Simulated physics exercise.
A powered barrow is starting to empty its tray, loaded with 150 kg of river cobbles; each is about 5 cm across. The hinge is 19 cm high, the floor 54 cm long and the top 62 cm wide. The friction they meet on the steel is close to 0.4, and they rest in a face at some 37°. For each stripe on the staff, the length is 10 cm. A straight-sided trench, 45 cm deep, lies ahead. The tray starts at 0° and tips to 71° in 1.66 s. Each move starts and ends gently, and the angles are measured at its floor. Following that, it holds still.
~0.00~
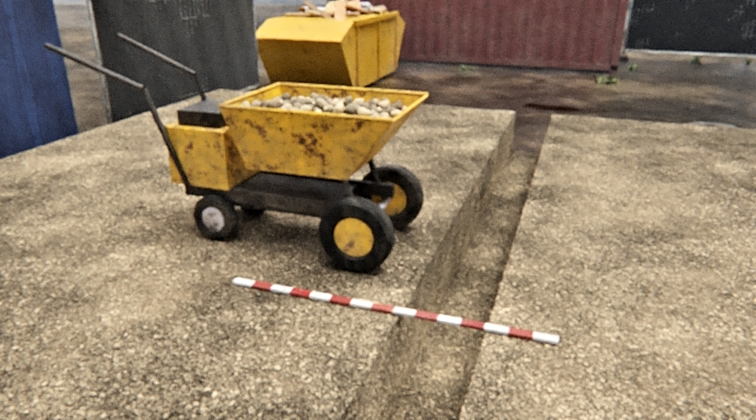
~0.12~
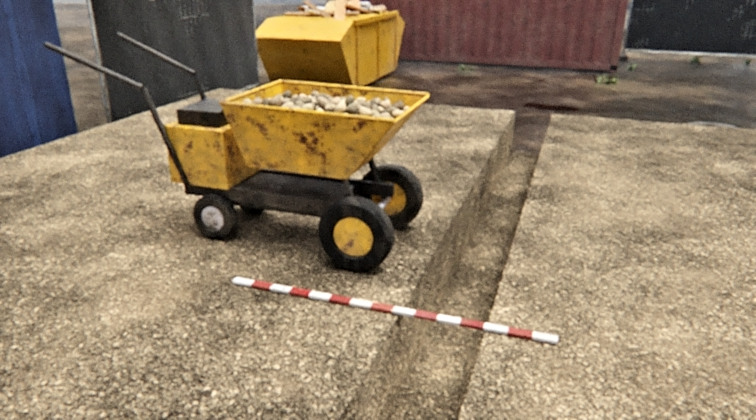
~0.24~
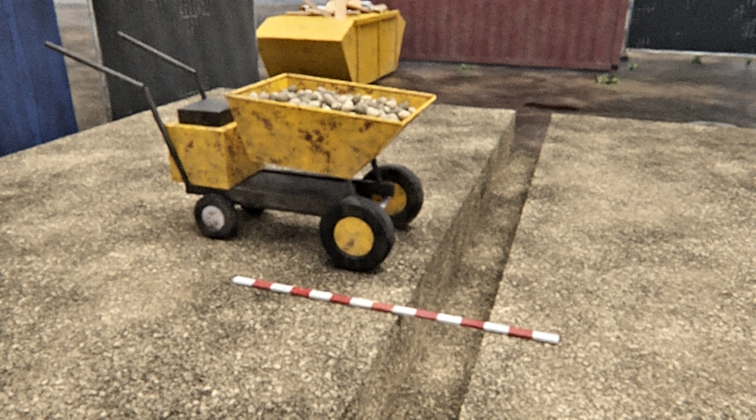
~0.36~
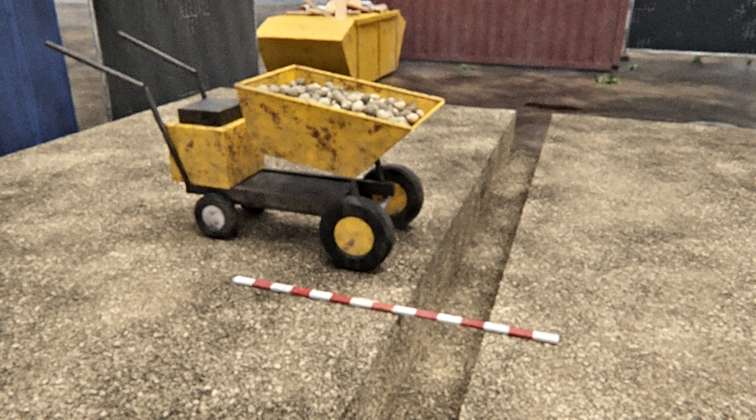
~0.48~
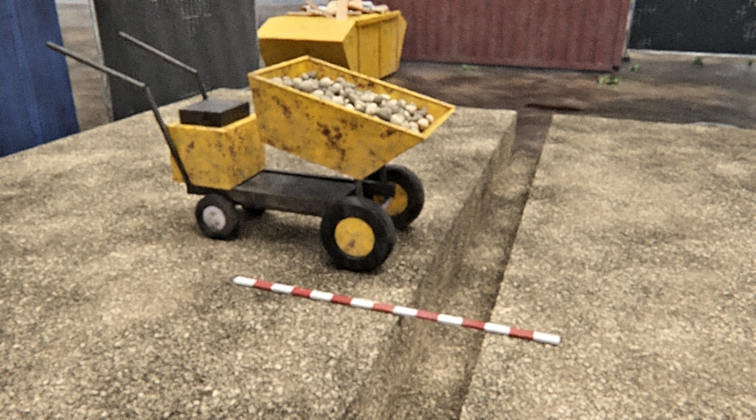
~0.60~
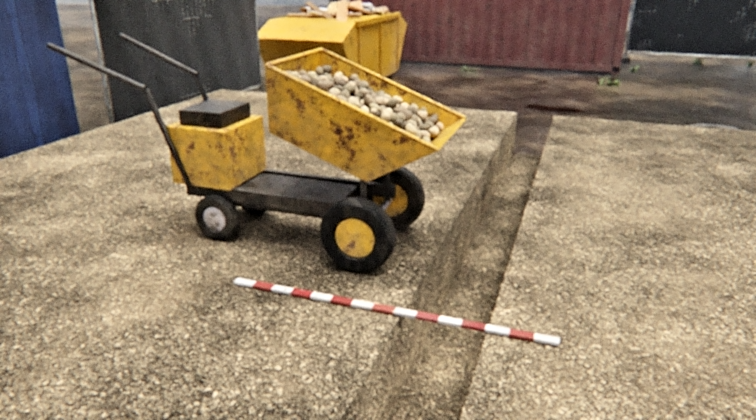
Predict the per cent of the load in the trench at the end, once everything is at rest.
Near 35 per cent.
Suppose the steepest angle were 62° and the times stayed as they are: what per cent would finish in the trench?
With that change, near 35 per cent.
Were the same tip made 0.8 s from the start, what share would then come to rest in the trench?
Estimate: About 25 %.
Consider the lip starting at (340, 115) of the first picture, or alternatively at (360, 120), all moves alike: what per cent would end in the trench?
Roughly 95 percent for the first, and 70 percent for the second.
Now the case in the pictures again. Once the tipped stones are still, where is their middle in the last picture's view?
Look at roughly (537, 268).
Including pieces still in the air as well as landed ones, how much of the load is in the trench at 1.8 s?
Approx. 5 % of the load.
After 1.2 s the floor is at 60°; 99 % in the tray, 1 % in the trench; the foremost stones are at (501, 220).
After 1.8 s the floor is at 71°; 50 % in the tray, 4 % in the trench, 45 % past the trench; the foremost stones are at (635, 295).
After 2.1 s the floor is at 71°; 23 % in the tray, 11 % in the trench, 65 % past the trench; the foremost stones are at (717, 303).
After 4.1 s the floor is at 71°; 0 % in the tray, 35 % in the trench, 65 % past the trench; the foremost stones are at (753, 307).
